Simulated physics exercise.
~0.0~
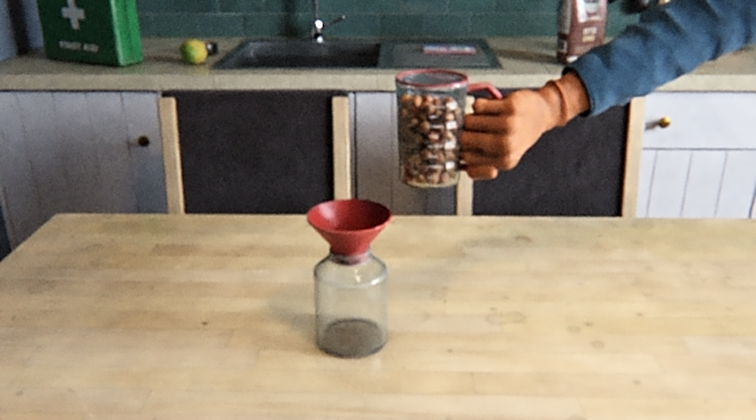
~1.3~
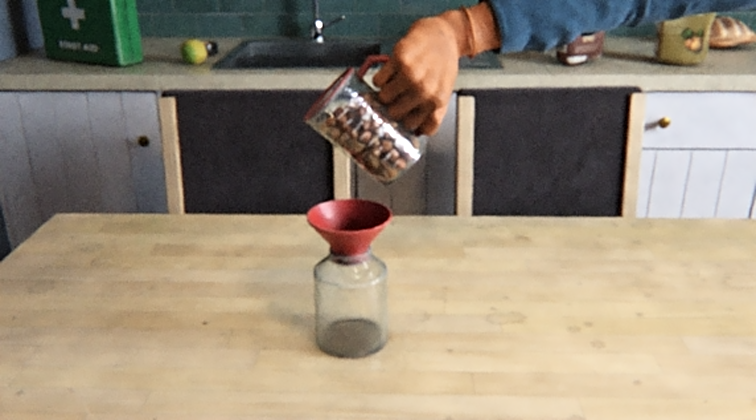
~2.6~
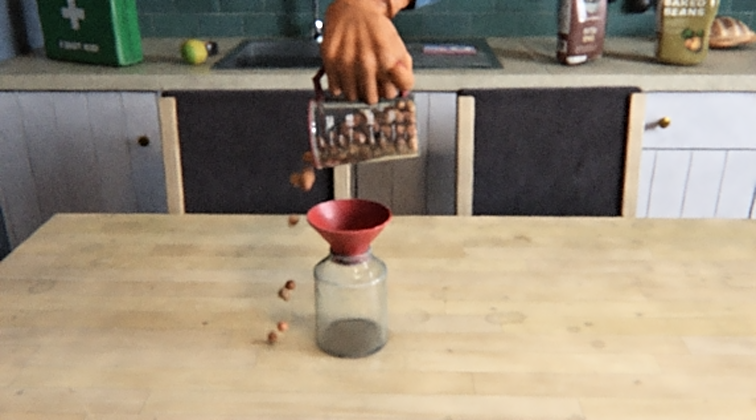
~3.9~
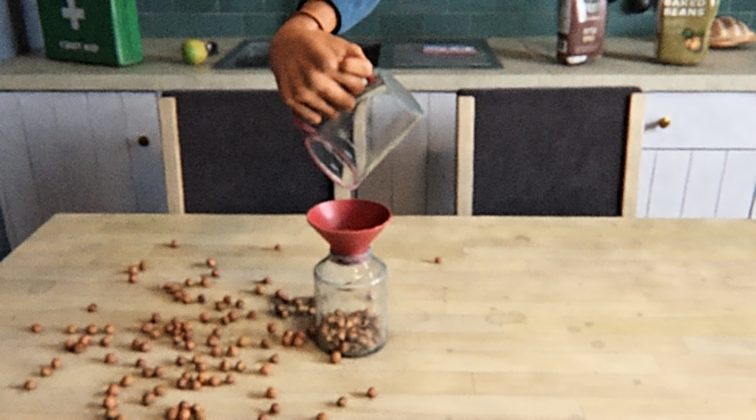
To begin with, a hand holds a clear, handled cup full of hazelnuts upright above and to the right of a glass jar, which stands on a wooden table with a red funnel in its mouth. The hand moves the cup left and starts to tip it over the funnel. As the cup lies on its side, the first nuts drop past the funnel's left edge onto the table. The hand tilts it further until it is empty. Some nuts end up inside the jar, but most lie scattered across the tabletop, largely to the left.
